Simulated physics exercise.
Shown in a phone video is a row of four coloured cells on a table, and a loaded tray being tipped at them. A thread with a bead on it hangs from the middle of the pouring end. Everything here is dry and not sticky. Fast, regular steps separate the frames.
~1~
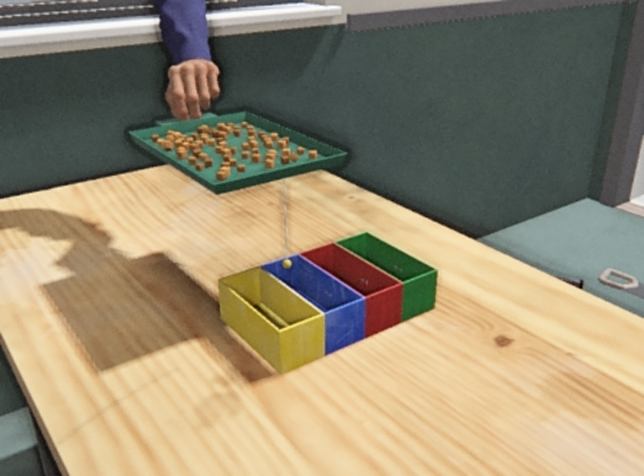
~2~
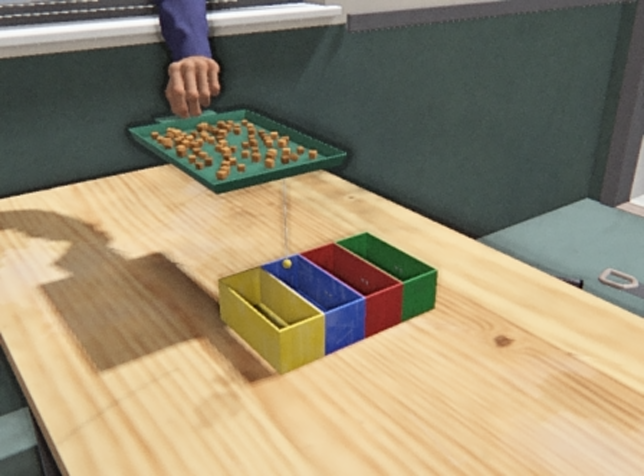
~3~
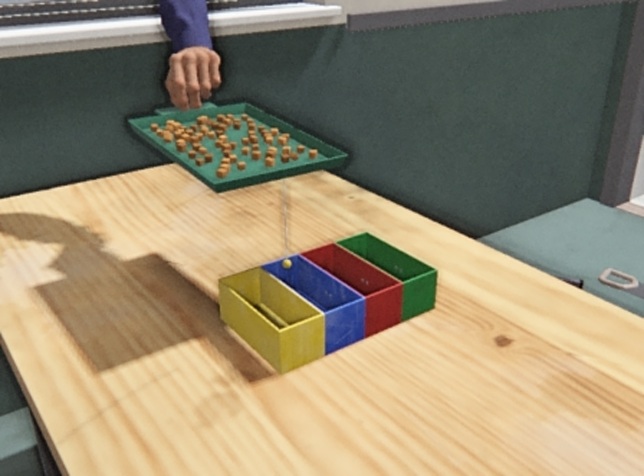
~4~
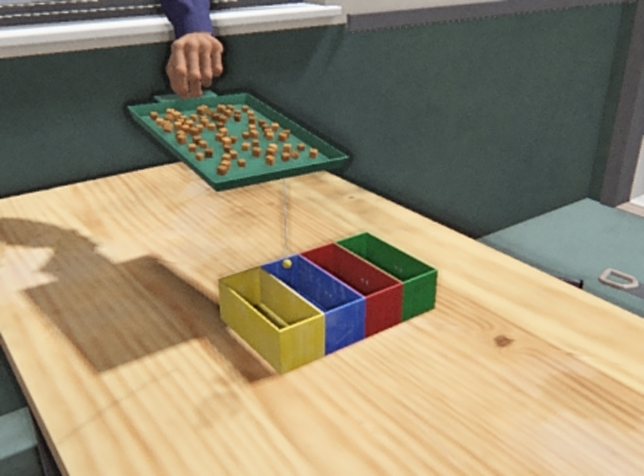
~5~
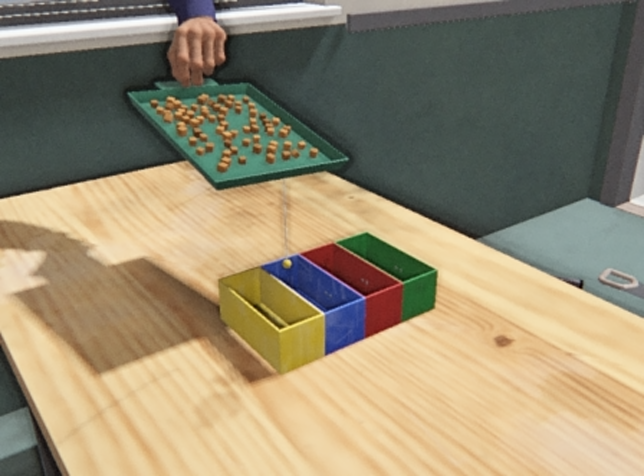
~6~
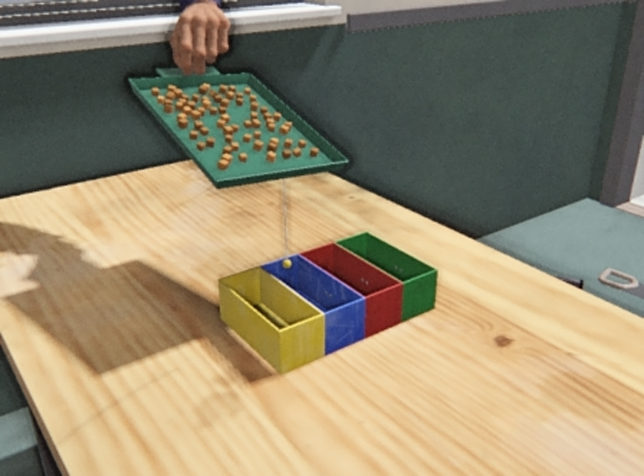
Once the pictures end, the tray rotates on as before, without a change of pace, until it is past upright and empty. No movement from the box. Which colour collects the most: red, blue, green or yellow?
Red.
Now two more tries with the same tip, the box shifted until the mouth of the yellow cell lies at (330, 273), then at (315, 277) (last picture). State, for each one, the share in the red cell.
Trial 1 near 0 percent, trial 2 near 0 percent.
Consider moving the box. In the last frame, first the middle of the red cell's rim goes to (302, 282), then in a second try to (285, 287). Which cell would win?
Try one: The cell in green; try two: The cell in green.
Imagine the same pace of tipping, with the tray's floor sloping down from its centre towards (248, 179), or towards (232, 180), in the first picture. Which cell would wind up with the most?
Yellow first, the yellow cell second.
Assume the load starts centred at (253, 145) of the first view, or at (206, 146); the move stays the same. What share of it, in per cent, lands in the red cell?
First 50 %, then 60 %.
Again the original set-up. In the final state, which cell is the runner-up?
That would be the blue one.
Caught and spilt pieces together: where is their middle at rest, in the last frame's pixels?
Near (346, 305).
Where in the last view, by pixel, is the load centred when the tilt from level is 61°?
About (312, 160).
Shortly afterwards, tray tipped steeply; the bulk on the tray; only a few in the red cell; a little falling or outside the box.
Next, tray tipped past a quarter turn; near a quarter on the tray; near half in the red cell; a little in the blue cell; a little in the green cell; only a few in the yellow cell; near a quarter falling or outside the box.
Some moments later, tray tipped past a quarter turn; near two thirds in the red cell; near a quarter in the blue cell; a little in the green cell; only a few in the yellow cell.
In the end, tray tipped past a quarter turn; near two thirds in the red cell; near a quarter in the blue cell; a little in the green cell; only a few in the yellow cell.
